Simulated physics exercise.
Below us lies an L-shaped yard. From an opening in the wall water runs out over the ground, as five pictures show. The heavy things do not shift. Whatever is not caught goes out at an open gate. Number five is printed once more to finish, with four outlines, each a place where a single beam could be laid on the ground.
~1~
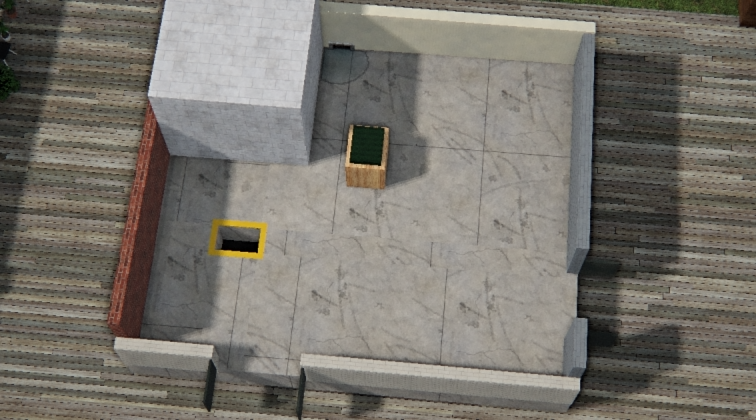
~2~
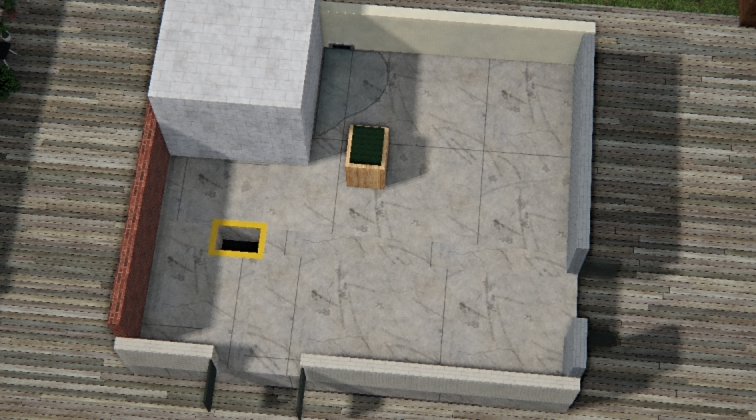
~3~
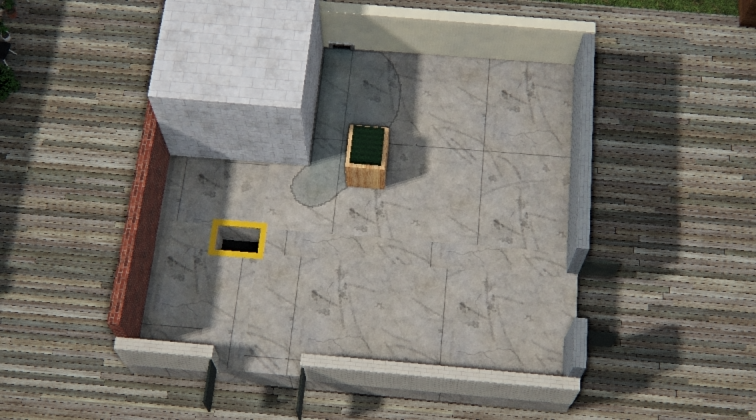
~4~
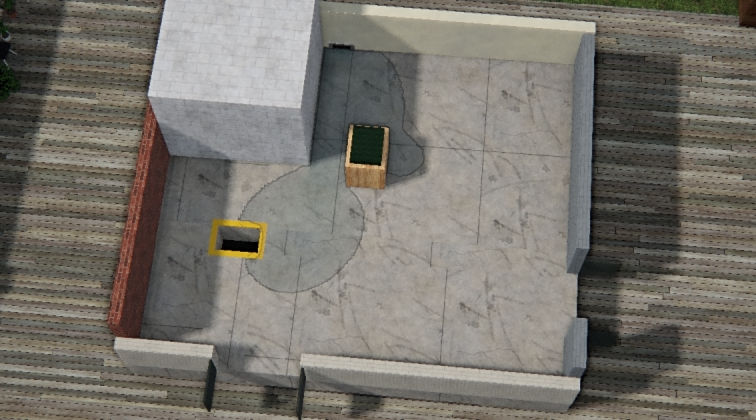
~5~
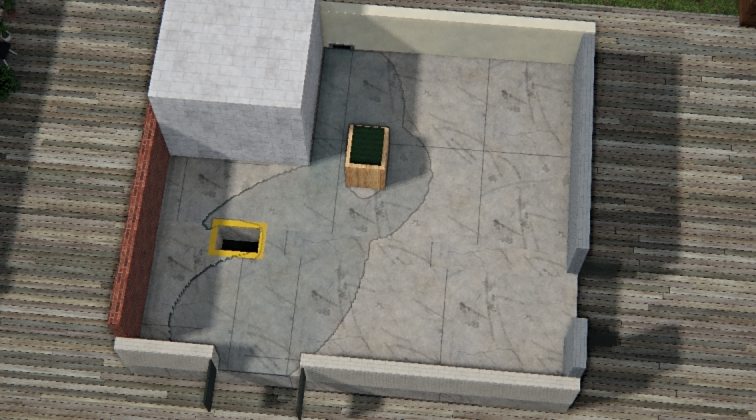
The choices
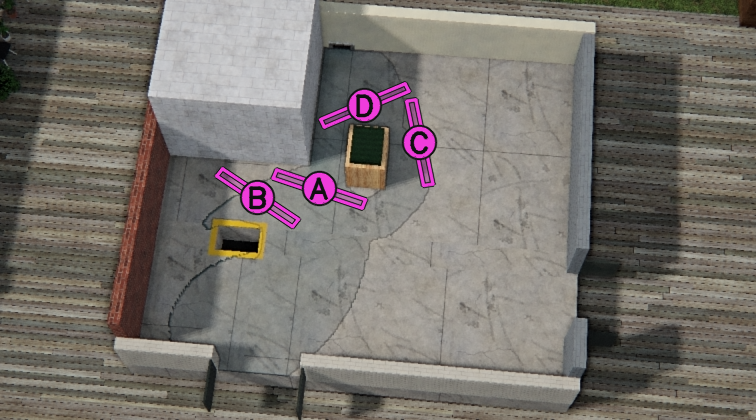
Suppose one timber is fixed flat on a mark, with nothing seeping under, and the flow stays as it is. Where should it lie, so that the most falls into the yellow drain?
C.
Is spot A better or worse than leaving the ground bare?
Worse.
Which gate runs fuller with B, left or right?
The left one.
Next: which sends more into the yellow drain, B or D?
That would be D.
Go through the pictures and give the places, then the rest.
The first picture shows outfall at (342, 46); yellow drain at (238, 239); open gate at (262, 362); open gate at (565, 306); 1 % of the ground under water, visible out to (338, 79); yellow drain still dry.
In the second picture, 4 % of the ground under water, visible out to (319, 123); yellow drain still dry.
In the third picture, 9 % of the ground under water, visible out to (313, 198); yellow drain still dry.
In the fourth picture, 18 % of the ground under water, visible out to (296, 288); yellow drain taking water.
In the fifth picture, 31 % of the ground under water, visible out to (184, 322); yellow drain taking water.
In magenta, A from (274, 174) to (363, 203); B from (219, 172) to (295, 223); C from (411, 100) to (428, 184); D from (322, 123) to (407, 87).
With A, about 4 % of the stream goes into the yellow drain, about 89 % out by the gates.
With B, about 2 % of the stream goes into the yellow drain, about 95 % out by the gates.
With C, about 24 % of the stream goes into the yellow drain, about 73 % out by the gates.
With D, about 13 % of the stream goes into the yellow drain, about 78 % out by the gates.
